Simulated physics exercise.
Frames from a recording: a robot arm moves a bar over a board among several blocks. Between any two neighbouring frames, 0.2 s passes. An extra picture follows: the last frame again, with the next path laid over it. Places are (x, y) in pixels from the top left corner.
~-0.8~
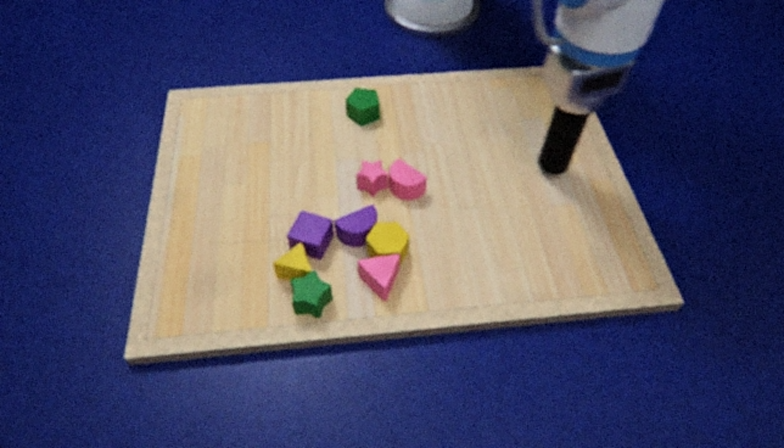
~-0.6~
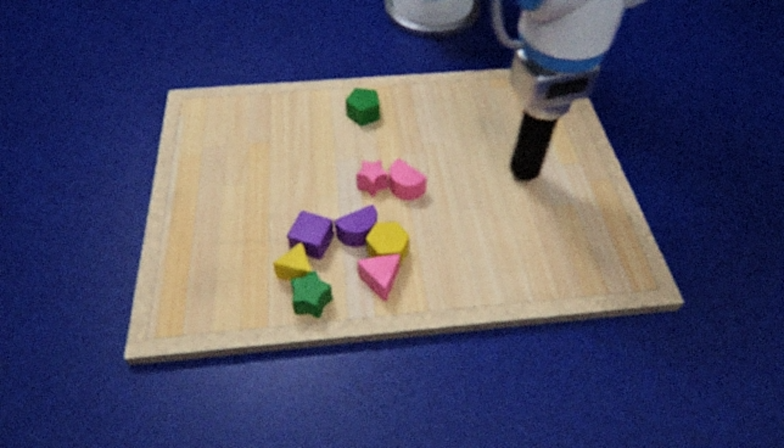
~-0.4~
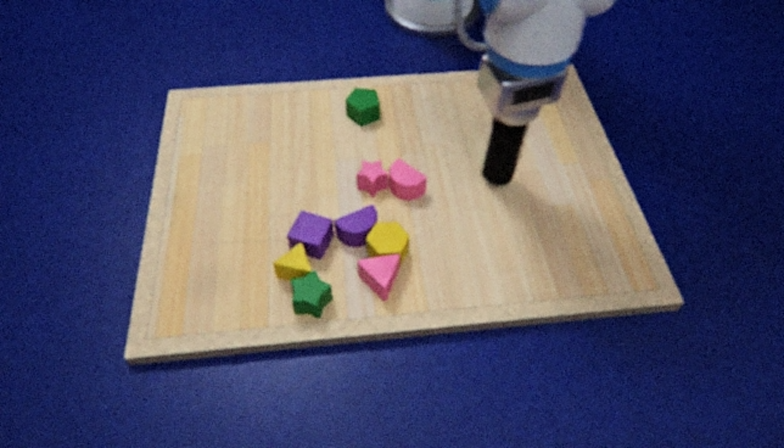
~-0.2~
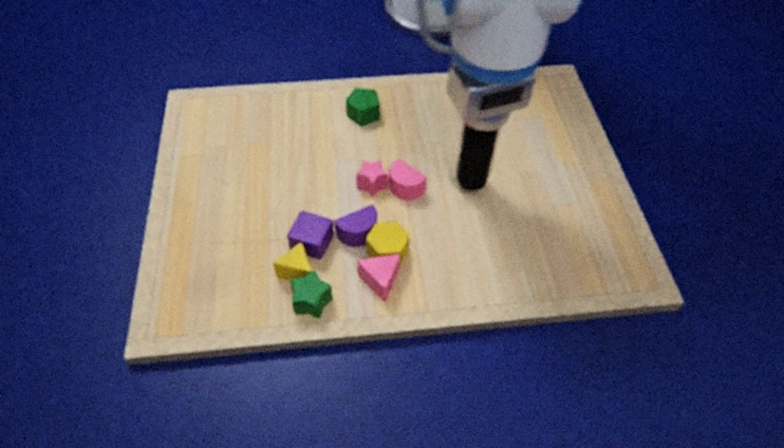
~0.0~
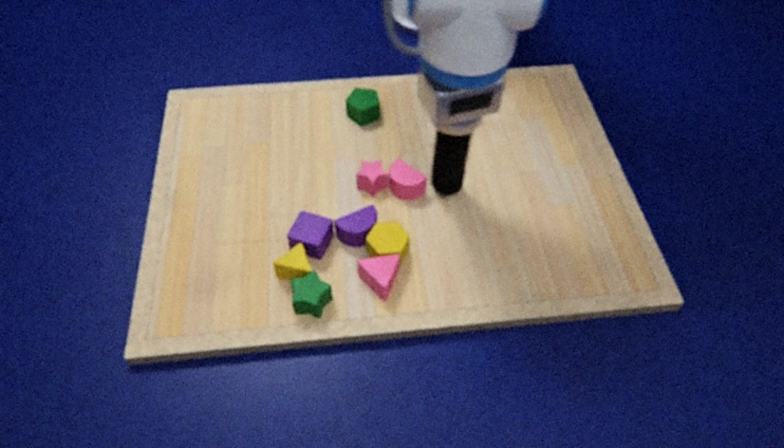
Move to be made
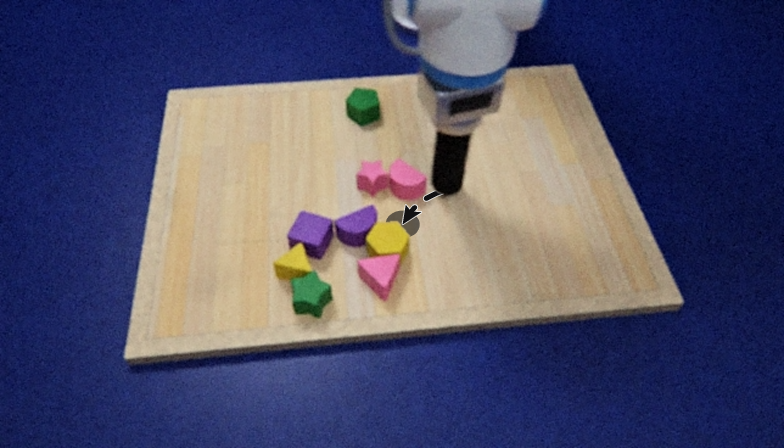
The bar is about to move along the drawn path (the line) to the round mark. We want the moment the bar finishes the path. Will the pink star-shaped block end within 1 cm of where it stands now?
In short: No.
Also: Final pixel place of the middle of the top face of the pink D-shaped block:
So, by the moment the path ends, you'll find the top centre of the pink D-shaped block at (389, 176).
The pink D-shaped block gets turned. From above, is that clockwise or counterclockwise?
Seen from above, clockwise.
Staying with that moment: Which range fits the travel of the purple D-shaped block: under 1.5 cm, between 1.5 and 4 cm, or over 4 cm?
It ends within 1.5 cm of its spot.
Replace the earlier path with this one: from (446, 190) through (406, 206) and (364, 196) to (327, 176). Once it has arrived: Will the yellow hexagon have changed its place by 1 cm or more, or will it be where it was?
Once the path is done, it remains where it sat before.
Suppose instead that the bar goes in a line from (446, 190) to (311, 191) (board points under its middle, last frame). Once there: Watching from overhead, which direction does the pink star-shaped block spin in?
That block twists clockwise.
Path on the board, from (446, 190) through (428, 197) and (413, 209) to (403, 224).
The first path, step by step. Halfway along, bar at (420, 196); pink star-shaped block at (362, 167), turned 15° anticlockwise; pink D-shaped block at (391, 174), turned 45° clockwise.
At the end, bar at (403, 217); purple D-shaped block in place; pink star-shaped block at (362, 167), turned 15° anticlockwise; yellow hexagon in place; pink D-shaped block at (389, 176), turned 65° clockwise.
